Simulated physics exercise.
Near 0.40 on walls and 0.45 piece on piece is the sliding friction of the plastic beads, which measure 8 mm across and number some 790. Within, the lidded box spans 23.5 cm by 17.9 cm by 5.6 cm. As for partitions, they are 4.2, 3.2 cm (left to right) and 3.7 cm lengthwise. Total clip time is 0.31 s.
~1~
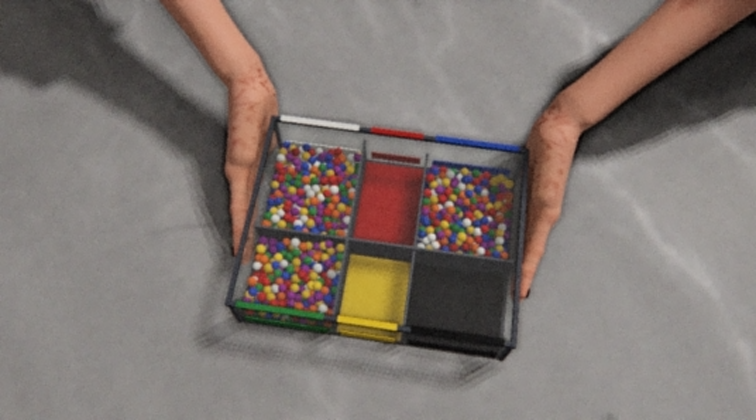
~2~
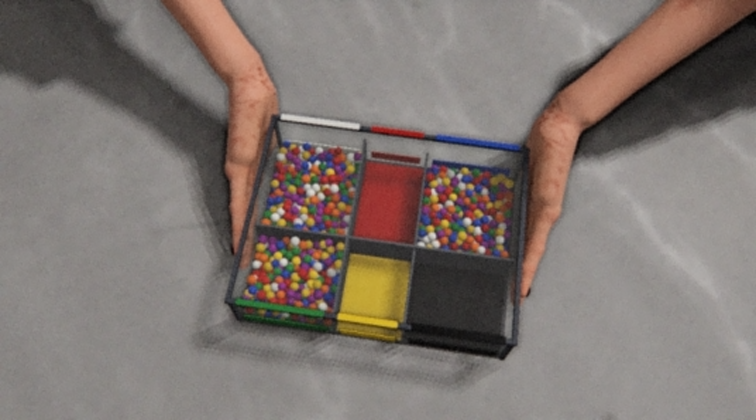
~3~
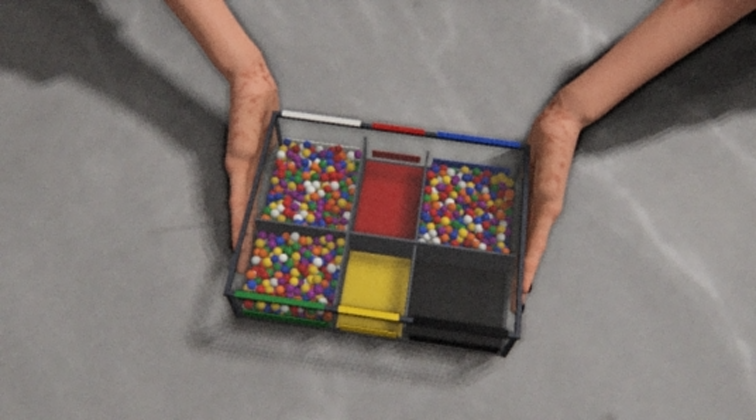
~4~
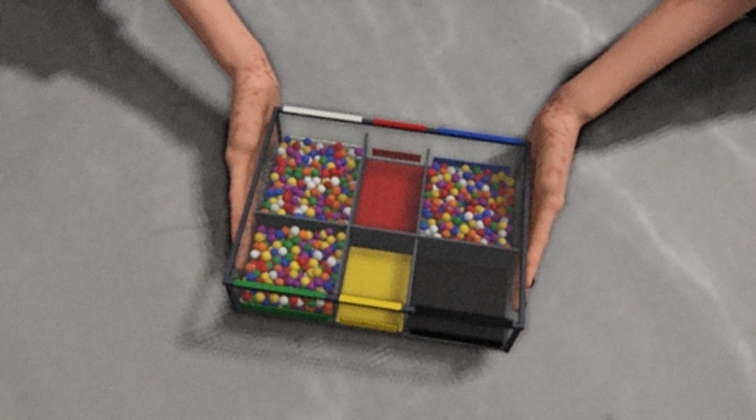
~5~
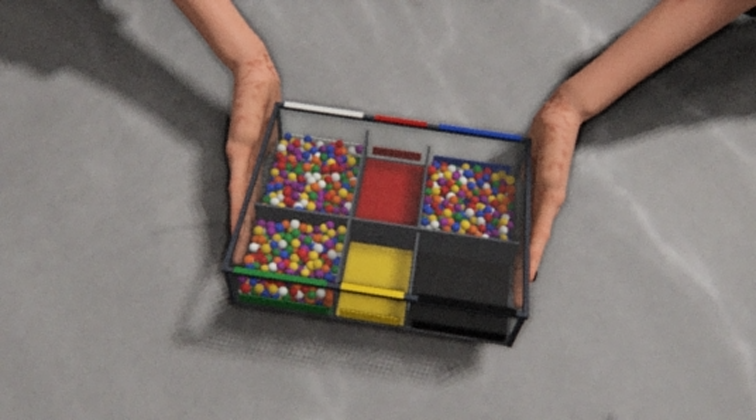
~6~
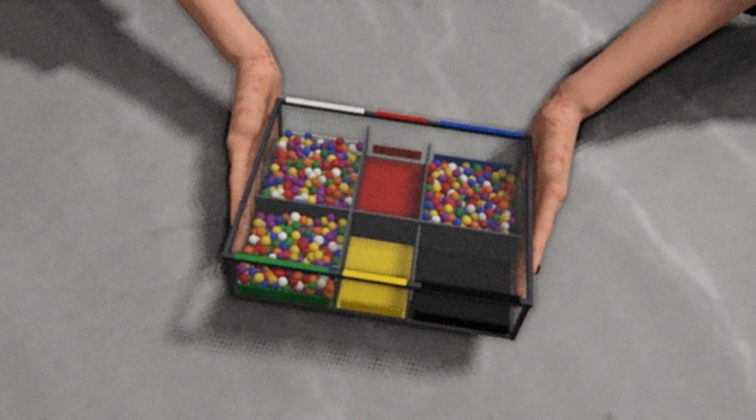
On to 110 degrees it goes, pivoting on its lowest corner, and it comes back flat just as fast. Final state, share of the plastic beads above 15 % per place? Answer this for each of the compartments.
Red N, blue Y, green N, yellow N, white Y, black N.
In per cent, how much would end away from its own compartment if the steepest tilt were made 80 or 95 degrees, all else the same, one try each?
Roughly 10 percent, then roughly 20 percent.
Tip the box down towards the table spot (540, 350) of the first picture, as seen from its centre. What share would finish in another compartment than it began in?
The share comes to about 25 in a hundred.
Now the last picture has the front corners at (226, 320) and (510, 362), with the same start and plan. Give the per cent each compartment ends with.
Red 0, blue 10, green 55, yellow 10, white 10, black 20.
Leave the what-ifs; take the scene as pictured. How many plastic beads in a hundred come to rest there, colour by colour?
The red one ends with 10, blue 30, green 5, yellow 0, white 55 and black 0 per cent.
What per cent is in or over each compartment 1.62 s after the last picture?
In per cent: Red 5; blue 30; green 10; yellow 0; white 55; black 0.
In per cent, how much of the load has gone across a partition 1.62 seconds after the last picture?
At that instant it's around 20 per cent.
Then, 1.62 s after the last picture, tilt 110 degrees; red 5 %, blue 30 %, green 10 %, white 55 %.
Then, 2.70 s after the last picture, tilt 50 degrees; red 5 %, blue 30 %, green 5 %, white 55 %.
Then, 3.74 s after the last picture, tilt 0 degrees; red 10 %, blue 30 %, green 5 %, white 55 %.
In the end, red 10 %, blue 30 %, green 5 %, yellow 0 %, white 55 %, black 0 %.
